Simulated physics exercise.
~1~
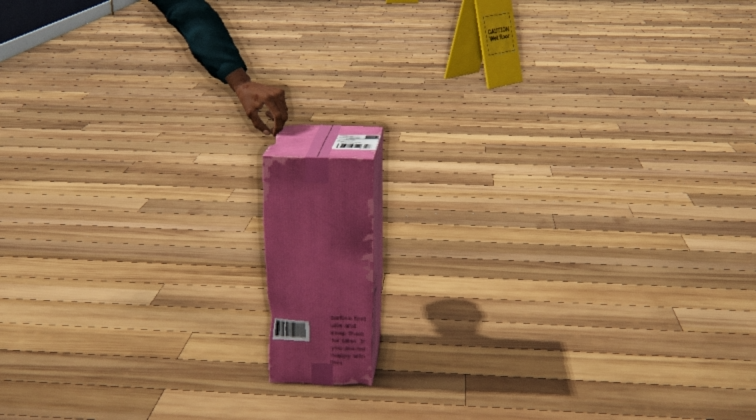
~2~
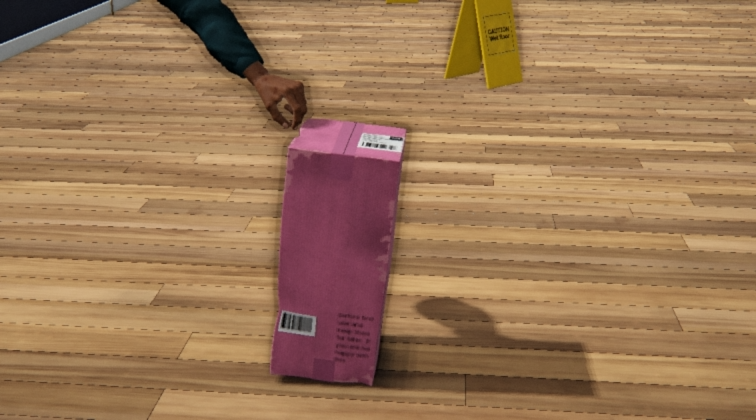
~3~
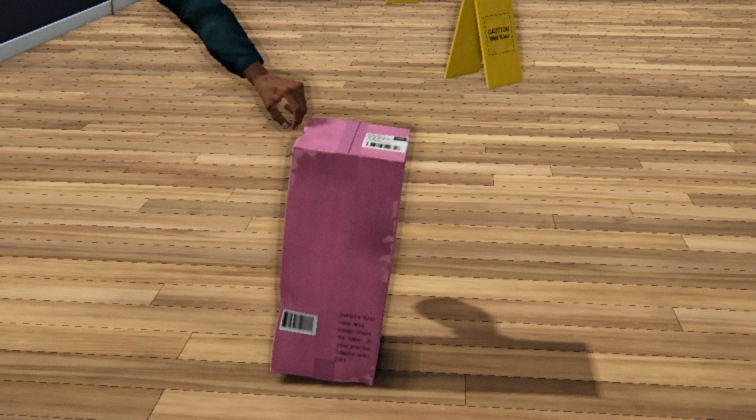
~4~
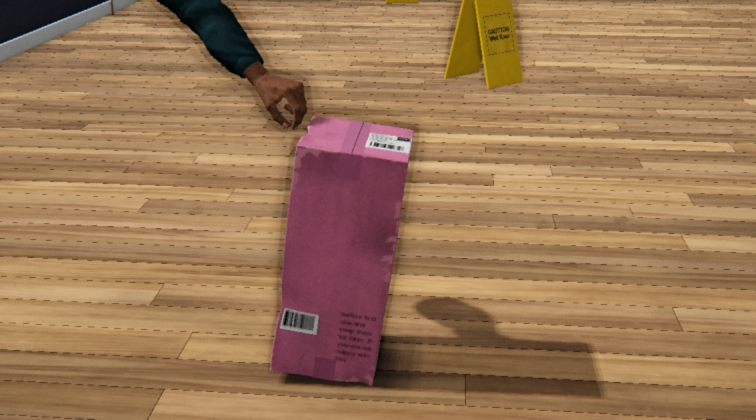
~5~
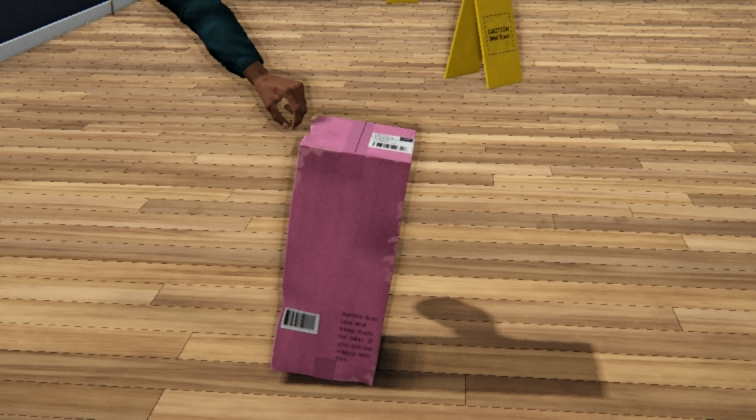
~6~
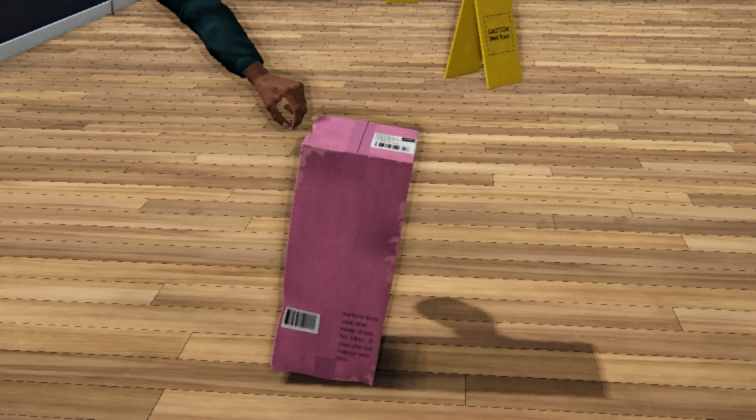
To begin with, a tall pink parcel stands upright on a wooden floor, a dark-sleeved arm reaching in from the left with its hand at the top edge. The hand moves right and the parcel tips slightly rightward, then leans a little further while the hand stays nearly still beside it.
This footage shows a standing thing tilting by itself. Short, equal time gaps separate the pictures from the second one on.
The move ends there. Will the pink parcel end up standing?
Yes.
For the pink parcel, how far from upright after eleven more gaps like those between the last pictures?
About 4°.
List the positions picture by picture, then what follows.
In the first picture, pink parcel (327, 254) upright.
In the second picture, pink parcel (339, 251) 6° off upright.
In the third picture, pink parcel (341, 250) 7° off upright.
In the fourth picture, pink parcel (343, 250) 7° off upright.
In the fifth picture, pink parcel (344, 249) 8° off upright.
In the sixth picture, pink parcel (345, 249) 9° off upright.
Then, 0.30 s on from there, pink parcel upright near (324, 253).
In the end, the pink parcel returns to its base, near (327, 254).
